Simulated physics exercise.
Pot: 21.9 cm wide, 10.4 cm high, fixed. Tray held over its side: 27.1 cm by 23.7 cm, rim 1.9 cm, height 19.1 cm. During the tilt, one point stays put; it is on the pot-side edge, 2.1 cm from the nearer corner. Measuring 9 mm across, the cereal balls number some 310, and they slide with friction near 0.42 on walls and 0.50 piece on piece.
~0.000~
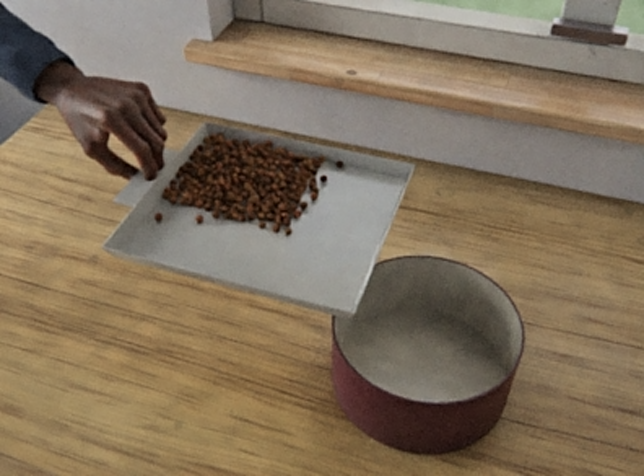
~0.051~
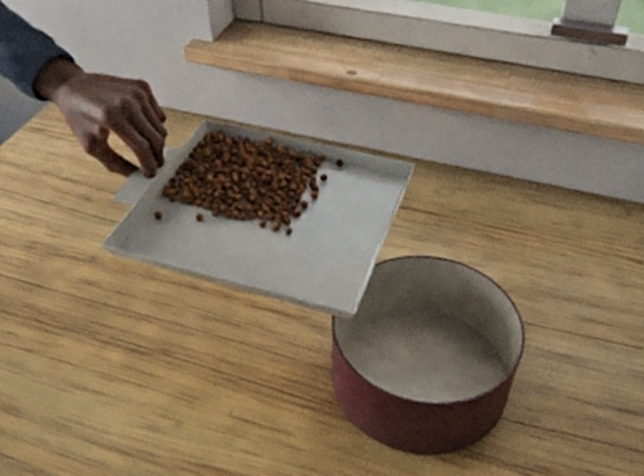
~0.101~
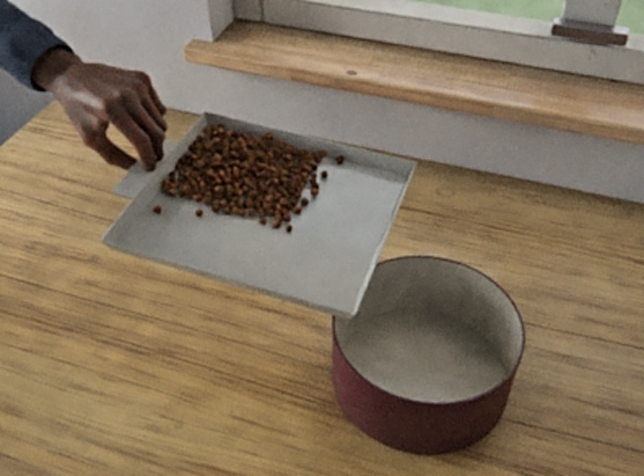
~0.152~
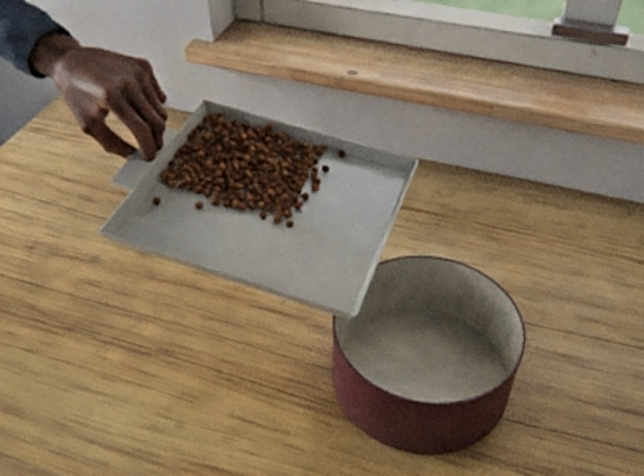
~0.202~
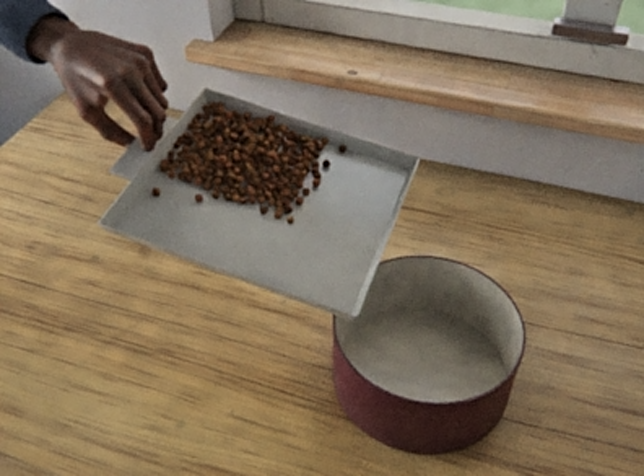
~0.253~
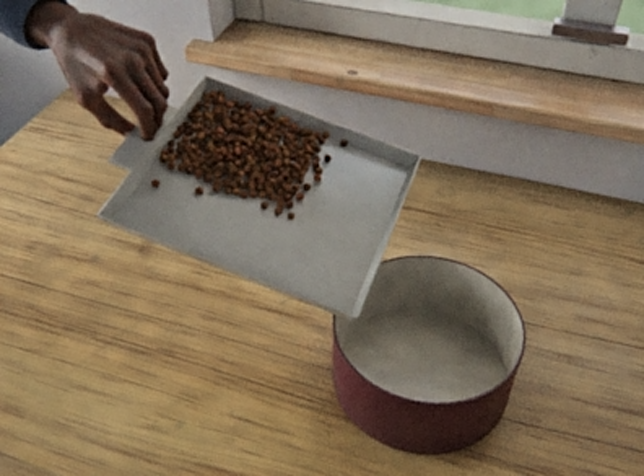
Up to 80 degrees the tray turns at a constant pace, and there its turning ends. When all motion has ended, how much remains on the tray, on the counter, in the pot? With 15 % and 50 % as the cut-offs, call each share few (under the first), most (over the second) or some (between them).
My estimate: Tray: Few, counter: Some, pot: Most.
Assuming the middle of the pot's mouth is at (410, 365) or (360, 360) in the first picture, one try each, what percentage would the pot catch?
Spot one: Some 95 per cent; spot two: Some 90 per cent.
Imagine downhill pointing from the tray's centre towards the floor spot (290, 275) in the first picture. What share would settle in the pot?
Around 0 percent of them.
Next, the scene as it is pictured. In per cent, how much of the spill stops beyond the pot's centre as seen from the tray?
Around 50 in a hundred.
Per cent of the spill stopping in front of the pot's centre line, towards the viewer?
Some 100 per cent.
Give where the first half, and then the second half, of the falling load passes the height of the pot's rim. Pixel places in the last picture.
I'd mark about (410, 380) for the first half, then (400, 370) for the second.
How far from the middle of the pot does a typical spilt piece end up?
Roughly 18 cm from the centre.
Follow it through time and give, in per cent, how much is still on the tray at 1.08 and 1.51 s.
I'd say roughly 60, then roughly 25.
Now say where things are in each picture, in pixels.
The first frame shows tray tilt 0 degrees, front corners at (111, 244) and (349, 306); middle of the pieces at (246, 174); pot at (427, 322).
The second frame shows tray tilt 1 degrees, front corners at (110, 242) and (350, 306); middle of the pieces at (246, 172).
The third frame shows tray tilt 3 degrees, front corners at (109, 237) and (350, 307); middle of the pieces at (246, 167).
The fourth frame shows tray tilt 6 degrees, front corners at (108, 229) and (352, 308), lowest corner right front; middle of the pieces at (247, 159).
The fifth frame shows tray tilt 9 degrees, front corners at (107, 221) and (352, 309), lowest corner right front; middle of the pieces at (247, 151).
The sixth frame shows tray tilt 12 degrees, front corners at (107, 213) and (353, 310), lowest corner right front; middle of the pieces at (248, 144); pot at (428, 322). The tray's pace is about 65 degrees a second.
After 0.75 s, tilt 44 degrees; the tray holds 100 %, the pot 0 %.
After 1.08 s, tilt 66 degrees; the tray holds 60 %, the pot 20 %.
Then, at 1.51 s, tilt 80 degrees; the tray holds 25 %, the pot 45 %.
At rest (2.7 s), tray 0 %, counter 25 %, pot 70 %.
